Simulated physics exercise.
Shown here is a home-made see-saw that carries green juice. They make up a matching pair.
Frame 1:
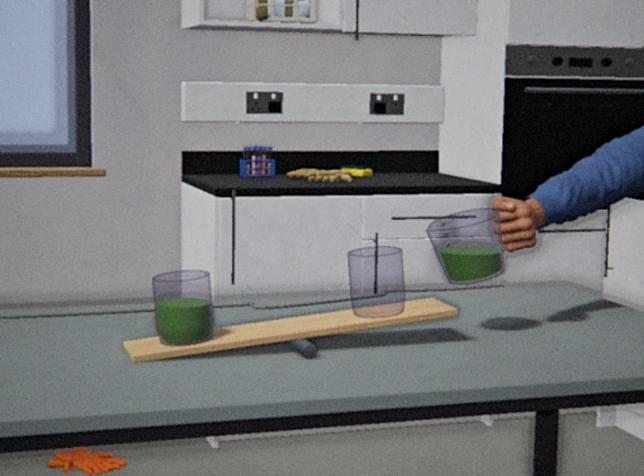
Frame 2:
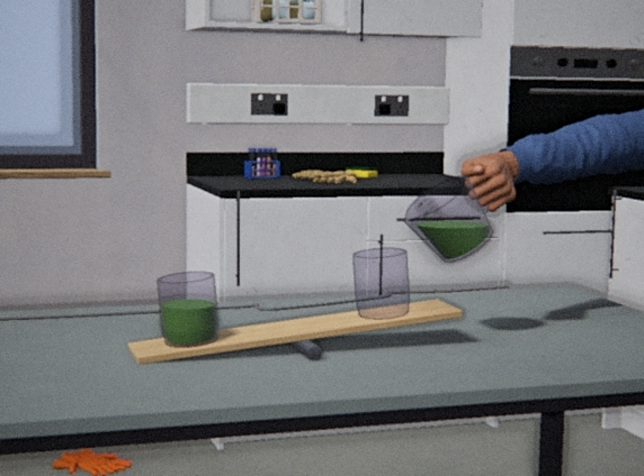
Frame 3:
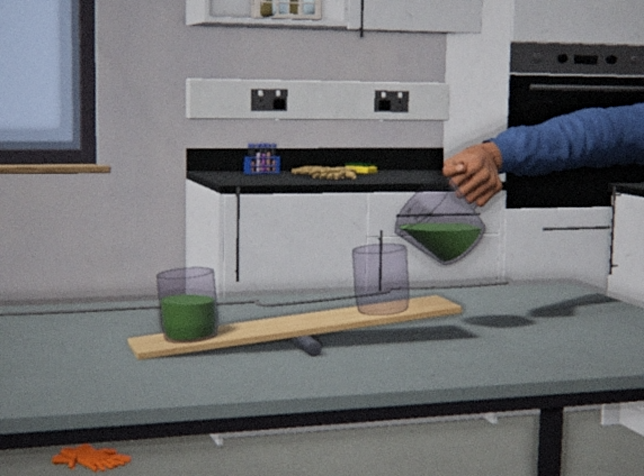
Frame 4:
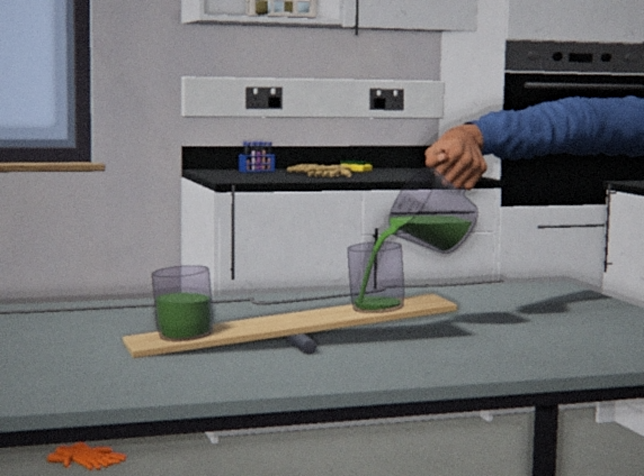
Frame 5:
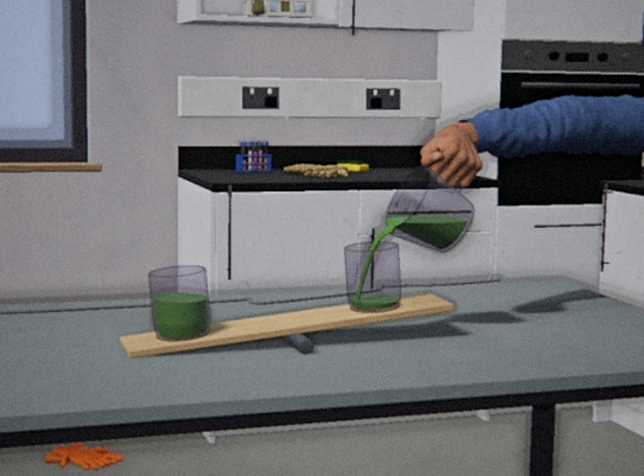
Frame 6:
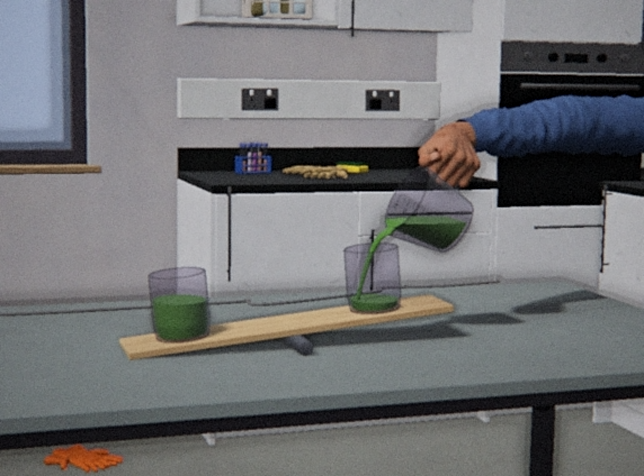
A hand lifts a measuring jug over and pours green juice into the right mug.
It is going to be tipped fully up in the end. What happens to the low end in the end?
It stays low.
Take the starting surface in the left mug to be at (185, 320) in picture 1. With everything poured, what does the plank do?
Given that level, I'd expect it to seesaw across.
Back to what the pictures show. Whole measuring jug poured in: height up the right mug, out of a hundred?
I reckon it comes up near 55 per cent.
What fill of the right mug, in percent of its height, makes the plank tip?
Near 65 %.
Soon after, the right mug is about a third full; the plank leans as before.
Later, the right mug is about half full; the plank leans as before.
In the end, the right mug is about half full; the plank leans as before.
